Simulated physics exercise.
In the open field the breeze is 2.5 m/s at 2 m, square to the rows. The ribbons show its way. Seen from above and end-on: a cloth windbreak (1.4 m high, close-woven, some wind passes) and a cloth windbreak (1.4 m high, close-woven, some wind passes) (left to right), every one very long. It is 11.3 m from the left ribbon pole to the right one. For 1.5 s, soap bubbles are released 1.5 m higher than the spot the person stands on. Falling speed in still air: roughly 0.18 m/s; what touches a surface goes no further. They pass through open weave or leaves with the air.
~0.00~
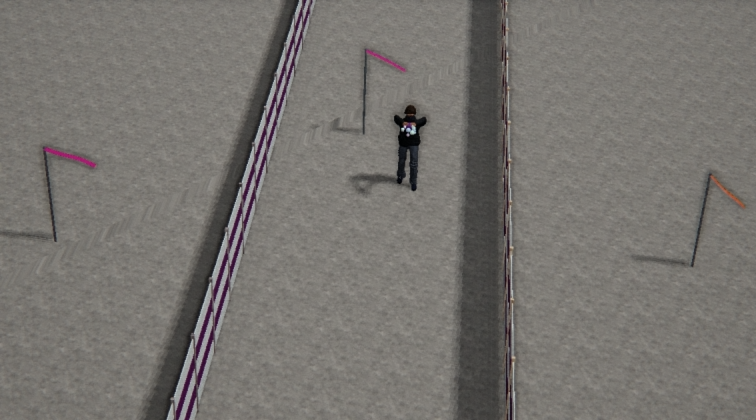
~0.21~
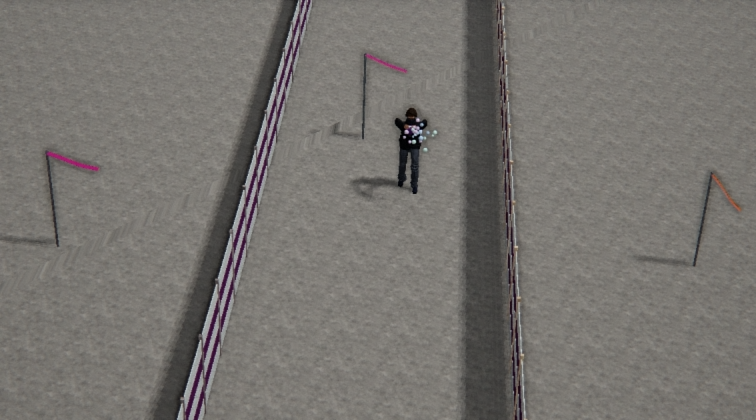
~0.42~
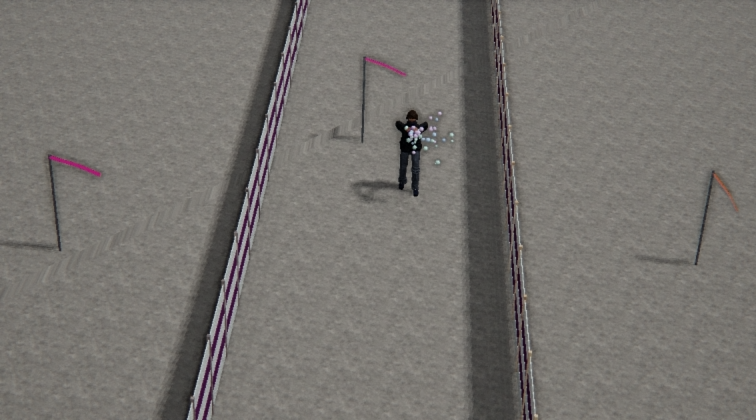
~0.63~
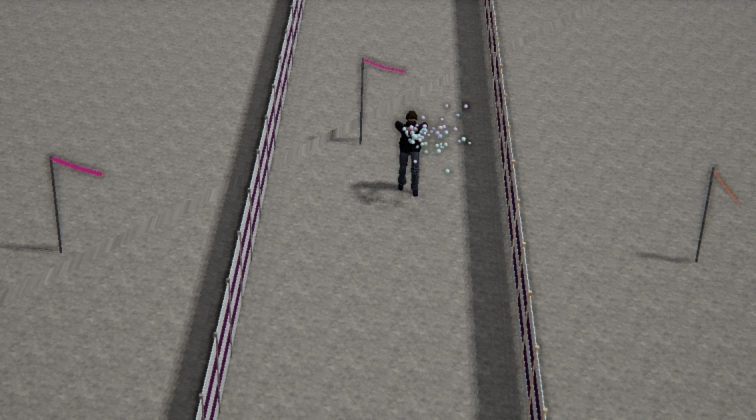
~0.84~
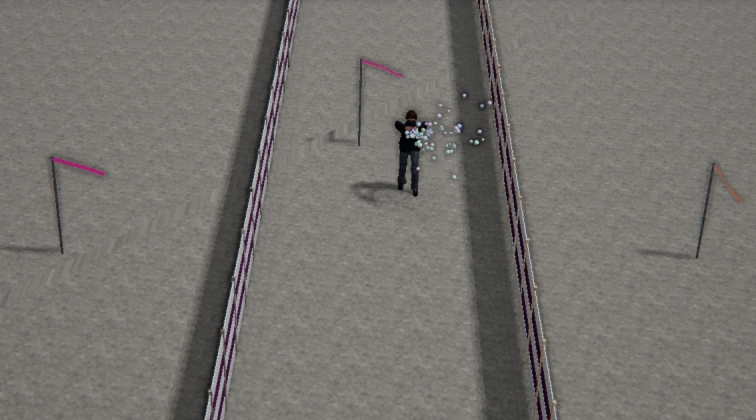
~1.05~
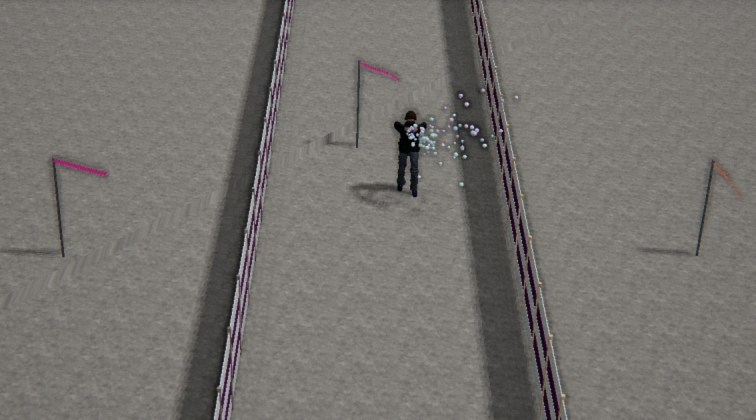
In this clip, a person in dark clothing stands between two long cloth barriers as small pale bubbles appear by the upper body and spread rightward to the right barrier, while pink and orange ribbons stream rightward from three poles.
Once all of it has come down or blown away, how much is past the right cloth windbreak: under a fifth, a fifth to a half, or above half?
It is above half that ends up on the far side.
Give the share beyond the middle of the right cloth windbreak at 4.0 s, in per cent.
Some 65 per cent.
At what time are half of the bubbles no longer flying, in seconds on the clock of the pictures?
At about 10.0 s.
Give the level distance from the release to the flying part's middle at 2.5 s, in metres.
Roughly 1.5 m.
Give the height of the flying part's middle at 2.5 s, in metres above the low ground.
Roughly 1.4 m up.
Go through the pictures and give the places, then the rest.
In the first picture, the left ribbon ends at (95, 166), leaning 70 degrees to the right and the bubbles in the air span x = 405 to 415 around y = 130.
In the second picture, the right ribbon ends at (741, 210), leaning 40 degrees to the right and the bubbles in the air span x = 405 to 430 around y = 135.
In the third picture, the inner ribbon ends at (406, 75), leaning 70 degrees to the right, the bubbles in the air span x = 410 to 445 around y = 135 and the top of the right cloth windbreak crosses (511, 144).
In the fourth picture, the left ribbon ends at (102, 175), leaning 70 degrees to the right and the bubbles in the air span x = 410 to 460 around y = 135.
In the fifth picture, the right ribbon ends at (742, 201), leaning 40 degrees to the right and the bubbles in the air span x = 410 to 475 around y = 135.
In the sixth picture, the inner ribbon ends at (399, 80), leaning 65 degrees to the right, the bubbles in the air span x = 410 to 485 around y = 135 and the top of the left cloth windbreak crosses (263, 135).
After 2.5 s, 100 % is in the air or yet to come; 36 % is beyond the right cloth windbreak; the middle of what still flies is 1.4 m above the low ground, near (492, 142).
After 4.0 s, 98 % is in the air or yet to come; 66 % is beyond the right cloth windbreak; the middle of what still flies is 1.2 m above the low ground, near (544, 152).
After 8.0 s, 67 % is in the air or yet to come; 81 % is beyond the right cloth windbreak.
After 20.0 s, 13 % is in the air or yet to come; 83 % is beyond the right cloth windbreak.
After 45.0 s, 0 % is in the air or yet to come; 83 % is beyond the right cloth windbreak.
